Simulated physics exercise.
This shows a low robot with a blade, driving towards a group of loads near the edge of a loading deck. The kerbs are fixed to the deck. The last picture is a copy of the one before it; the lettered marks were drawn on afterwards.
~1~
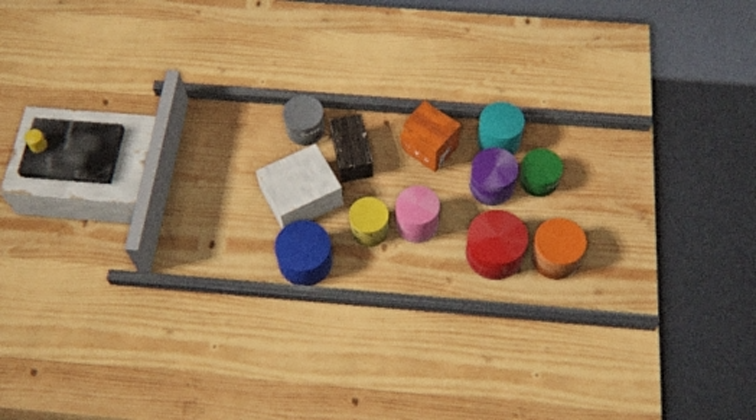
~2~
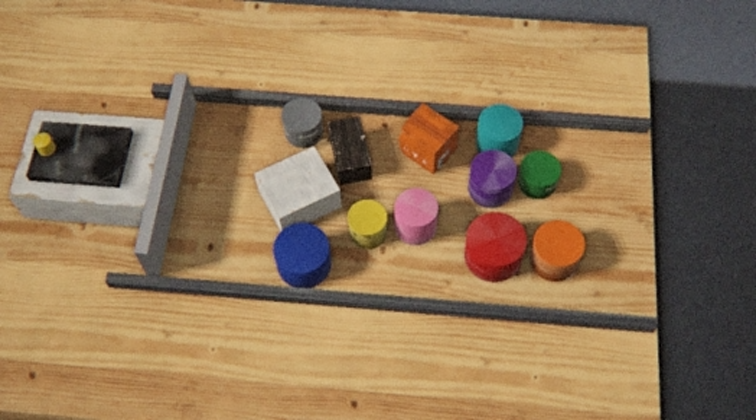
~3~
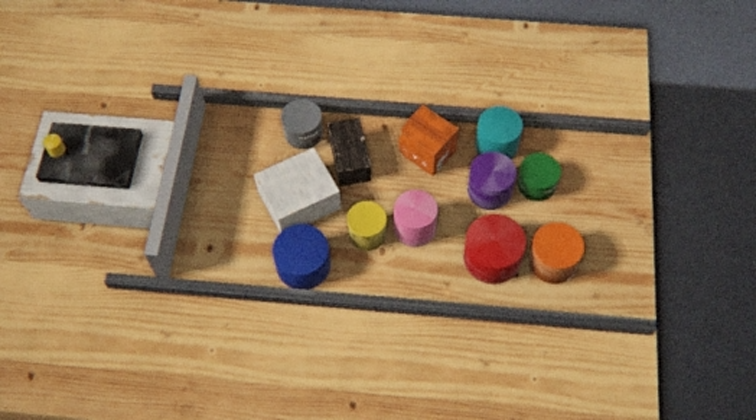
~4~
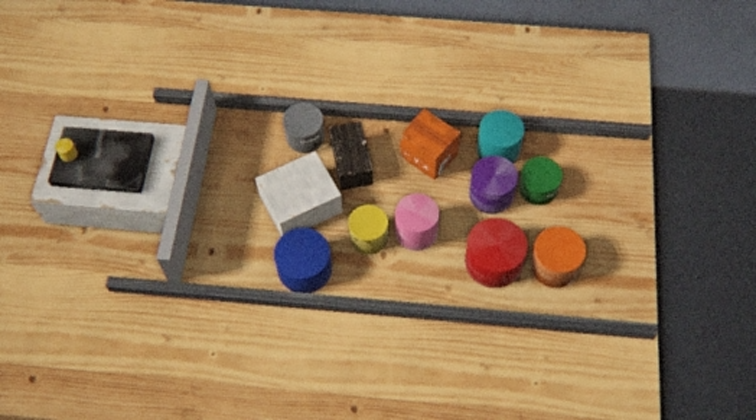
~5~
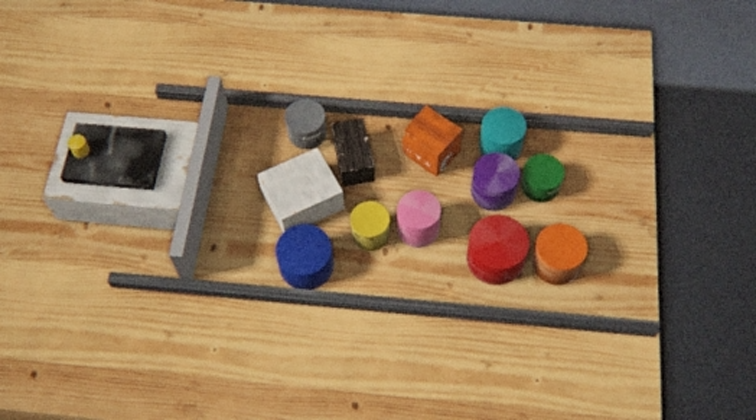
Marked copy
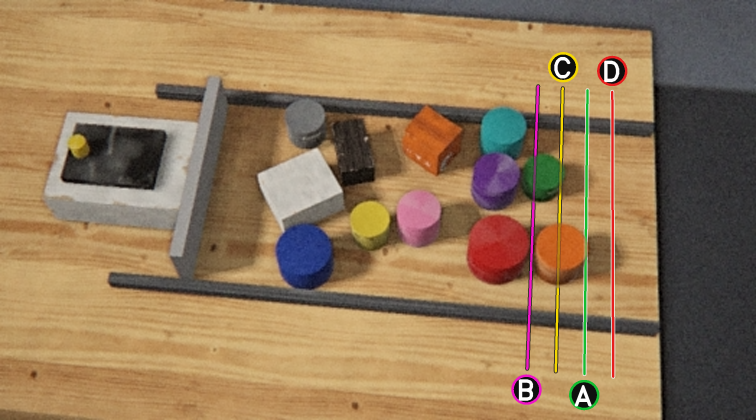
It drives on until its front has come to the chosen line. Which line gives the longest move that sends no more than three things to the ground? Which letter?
As far as mark B.
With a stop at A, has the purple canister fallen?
By then, yes.
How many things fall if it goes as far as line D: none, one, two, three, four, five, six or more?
By then, six or more.
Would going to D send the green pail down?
By then, yes.
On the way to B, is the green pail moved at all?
Yes.
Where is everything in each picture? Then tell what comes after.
Robot (79, 150); grey pail (304, 121); green pail (541, 173), in the first picture.
Robot (87, 154); blue canister (303, 256), in the second picture.
Robot (96, 155); pink canister (415, 219), in the third picture.
Robot (109, 159); black crate (351, 156), in the fourth picture.
Robot (121, 156); white crate (301, 192); turquoise canister (502, 136); yellow pail (370, 226), in the fifth picture.
On the marked copy, A at (586, 222); B at (533, 217); C at (560, 219); D at (613, 224).
Taking B. A third of the way, robot (240, 166); blue canister (343, 263); grey pail (354, 135).
Two thirds of the way, robot (360, 176); orange pail (617, 274); green pail (589, 178).
When it is over, robot (455, 184); orange pail over the edge; green pail over the edge; two fallen.
As for the rest, A drops seven; C drops five; D drops nine.
